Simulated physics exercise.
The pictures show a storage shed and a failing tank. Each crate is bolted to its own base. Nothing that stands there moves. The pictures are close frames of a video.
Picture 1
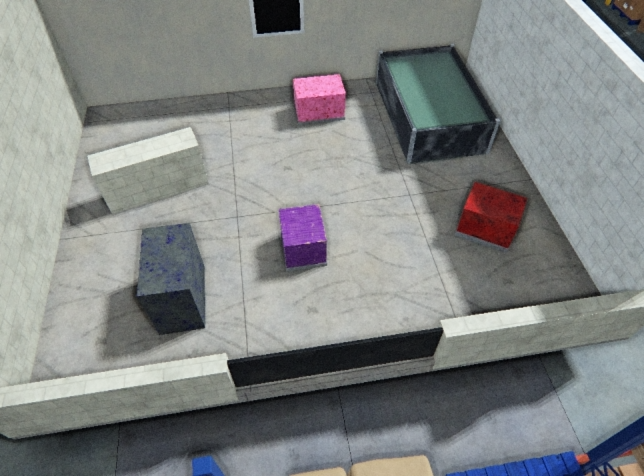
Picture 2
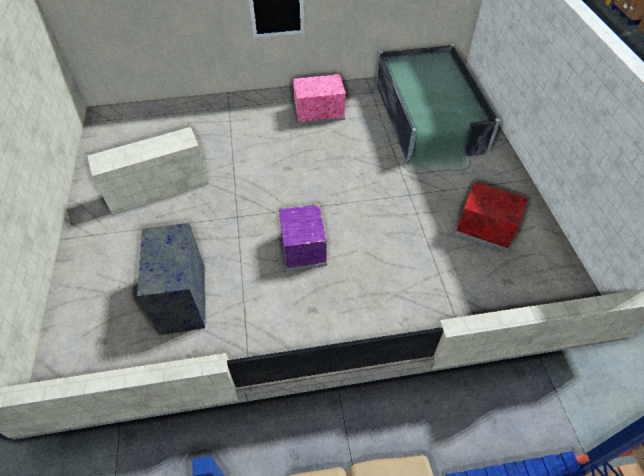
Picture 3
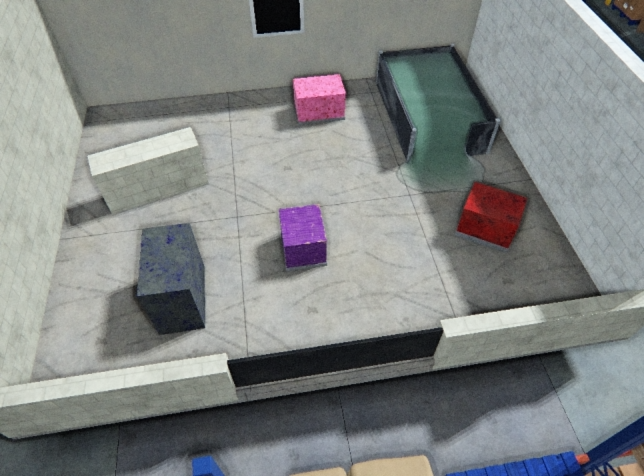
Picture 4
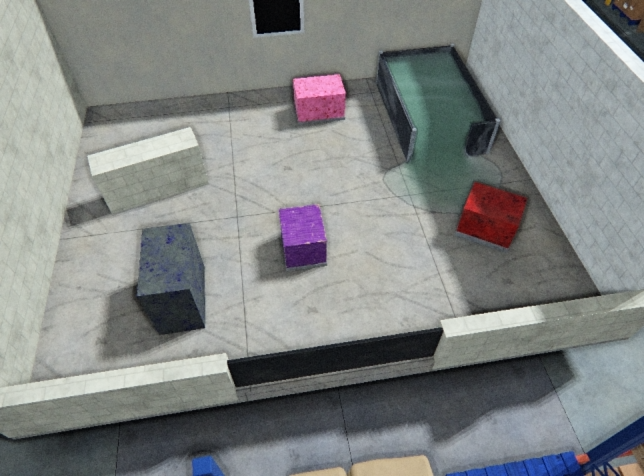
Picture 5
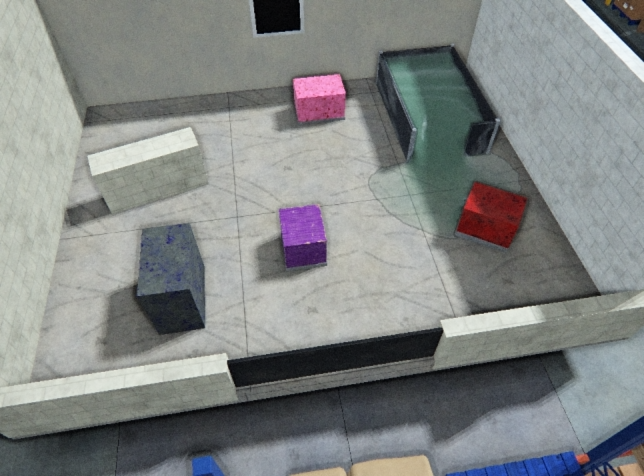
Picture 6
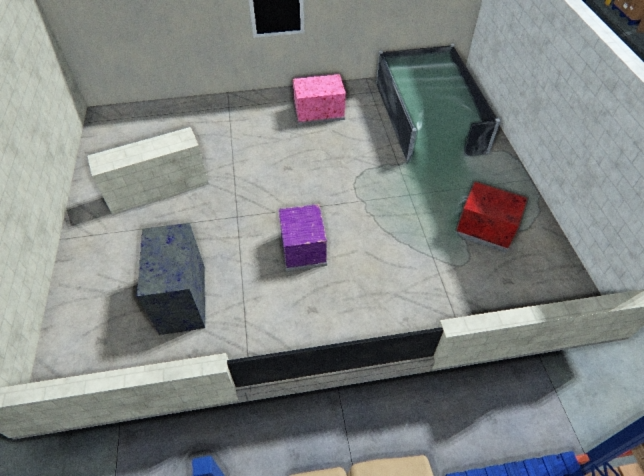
To begin with, greenish water sits still in a dark-sided tank at the back right of a walled room with scattered blocks. Water then pours through a gap in its near end, spreads over the grey floor and runs forward past the red block's left side, while the blocks stay still.
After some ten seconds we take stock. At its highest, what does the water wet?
One by one: The red crate is soaked; the pink crate keeps dry; the purple crate is soaked.
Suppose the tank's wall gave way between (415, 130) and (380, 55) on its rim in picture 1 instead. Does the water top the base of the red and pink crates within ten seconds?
In short: Red crate stays dry; pink crate is topped.
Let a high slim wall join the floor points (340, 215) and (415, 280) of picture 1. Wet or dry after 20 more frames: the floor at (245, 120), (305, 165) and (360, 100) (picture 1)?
One after the other: Dry, flooded, dry.
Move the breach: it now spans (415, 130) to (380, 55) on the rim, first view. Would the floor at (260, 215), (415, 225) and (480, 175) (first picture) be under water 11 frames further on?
One after the other: Covered, no water, dry.
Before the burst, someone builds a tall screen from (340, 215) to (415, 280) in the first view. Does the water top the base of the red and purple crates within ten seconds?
In short: The red crate ends up wet, the purple crate is safe.
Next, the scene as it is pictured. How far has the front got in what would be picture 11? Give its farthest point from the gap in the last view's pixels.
Around (406, 349).
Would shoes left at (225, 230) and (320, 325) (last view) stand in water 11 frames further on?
In turn: Free of water, under water.
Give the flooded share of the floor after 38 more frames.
I make it 65 per cent.
A moment on, water covers 20 % of the floor; the red crate water round its plinth, the pink crate not reached, the purple crate not reached.
Next, water covers 30 % of the floor; the red crate water round its plinth, the pink crate not reached, the purple crate water round its plinth.
Then, water covers 45 % of the floor; the red crate water round its plinth, the pink crate not reached, the purple crate water round its plinth.
Later, water covers 65 % of the floor; the red crate water round its plinth, the pink crate not reached, the purple crate water round its plinth.
In the end, water covers 95 % of the floor; the red crate was topped, the pink crate stayed above the water, the purple crate was topped.
